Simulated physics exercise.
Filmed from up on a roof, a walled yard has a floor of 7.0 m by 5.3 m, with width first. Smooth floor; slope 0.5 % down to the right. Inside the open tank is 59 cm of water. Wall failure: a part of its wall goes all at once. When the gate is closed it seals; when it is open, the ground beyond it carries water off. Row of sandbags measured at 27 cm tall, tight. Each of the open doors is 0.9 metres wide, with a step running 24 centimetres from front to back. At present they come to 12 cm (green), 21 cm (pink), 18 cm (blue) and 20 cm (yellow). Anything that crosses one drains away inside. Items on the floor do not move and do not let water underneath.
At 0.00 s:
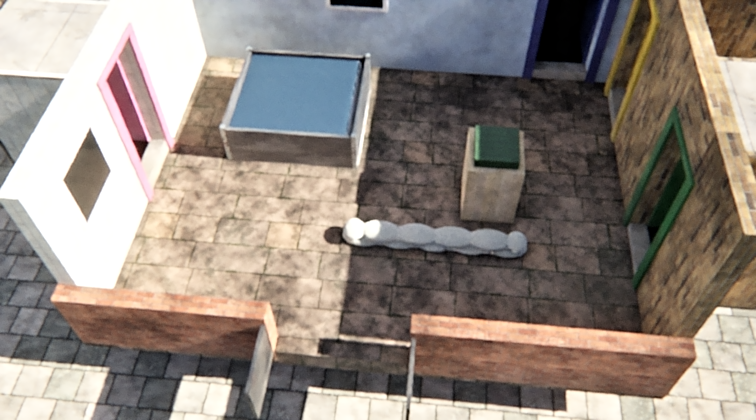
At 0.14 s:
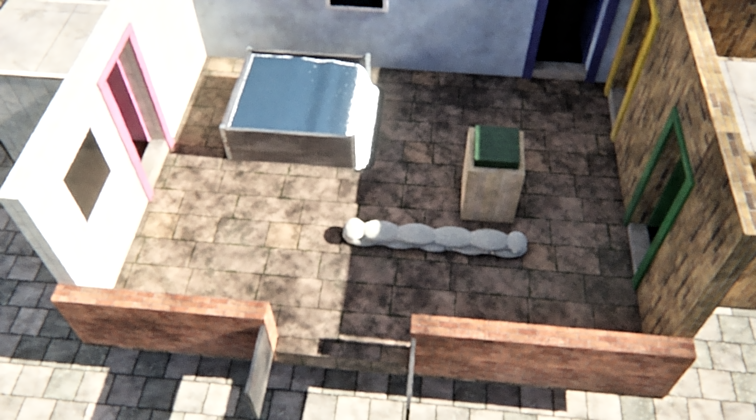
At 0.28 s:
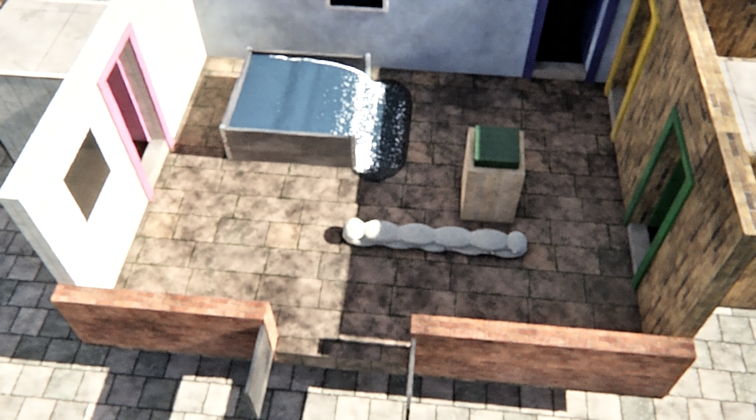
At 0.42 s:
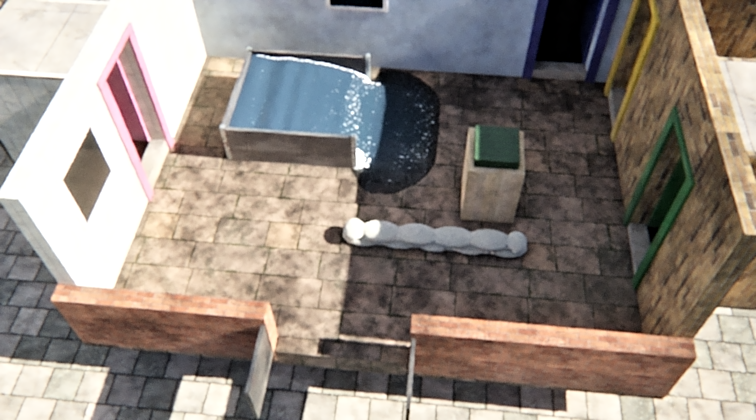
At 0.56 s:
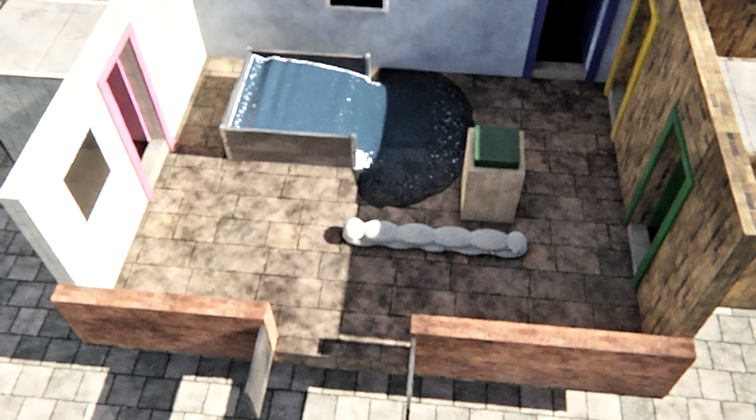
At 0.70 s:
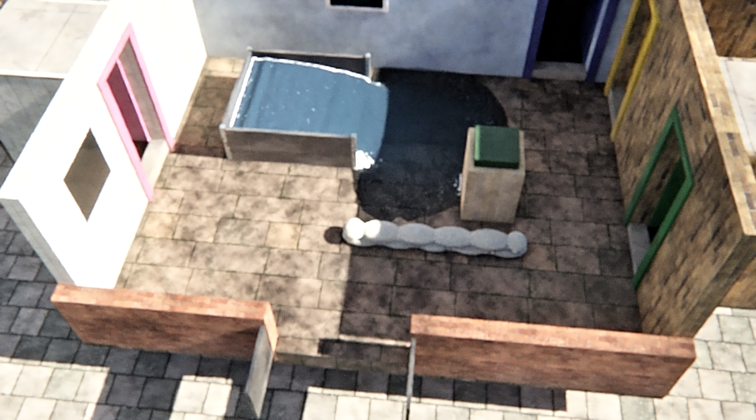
In a walled yard seen from above, the right side of an open tank gave way all at once, and water poured out and spread across the paving to the green-topped block and the sandbags.
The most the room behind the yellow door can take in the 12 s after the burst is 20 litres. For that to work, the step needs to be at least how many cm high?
At least about 27 cm high.
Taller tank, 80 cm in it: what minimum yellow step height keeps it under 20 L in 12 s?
About 37 cm.
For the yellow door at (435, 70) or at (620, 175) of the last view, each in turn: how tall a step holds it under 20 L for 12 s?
9.0 and 23 cm.
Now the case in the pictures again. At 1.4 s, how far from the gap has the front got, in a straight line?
About 4.0 m.
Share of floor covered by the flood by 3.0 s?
45 %.
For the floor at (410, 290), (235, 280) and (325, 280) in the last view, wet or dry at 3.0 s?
First bone-dry, second bone-dry, third bone-dry.
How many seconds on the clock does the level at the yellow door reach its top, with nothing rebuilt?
Some 2.4 s, more or less.
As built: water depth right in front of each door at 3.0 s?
Green door 11 cm, pink door 0 cm, blue door 21 cm, yellow door 31 cm.
After 1.4 s water covers 30 % of the floor, deepest (26 cm) near (455, 186); 14 cm at the yellow door, 0 litres in over its 20 cm step.
After 3.0 s water covers 45 % of the floor, deepest (31 cm) near (597, 84); 31 cm at the yellow door, 47 litres in over its 20 cm step.
After 12.0 s water covers 95 % of the floor, deepest (8 cm) near (196, 141); 6 cm at the yellow door, 71 litres in over its 20 cm step.
At the yellow door as built, the water arrived by 1.3 s and peaked near 35 cm at 2.4 s.
Run again over the same 12 s with other heights there, 46 litres in over 22.5 cm, 7 litres over 30.5 cm. The limit of 20 litres is kept from about 27 cm up.
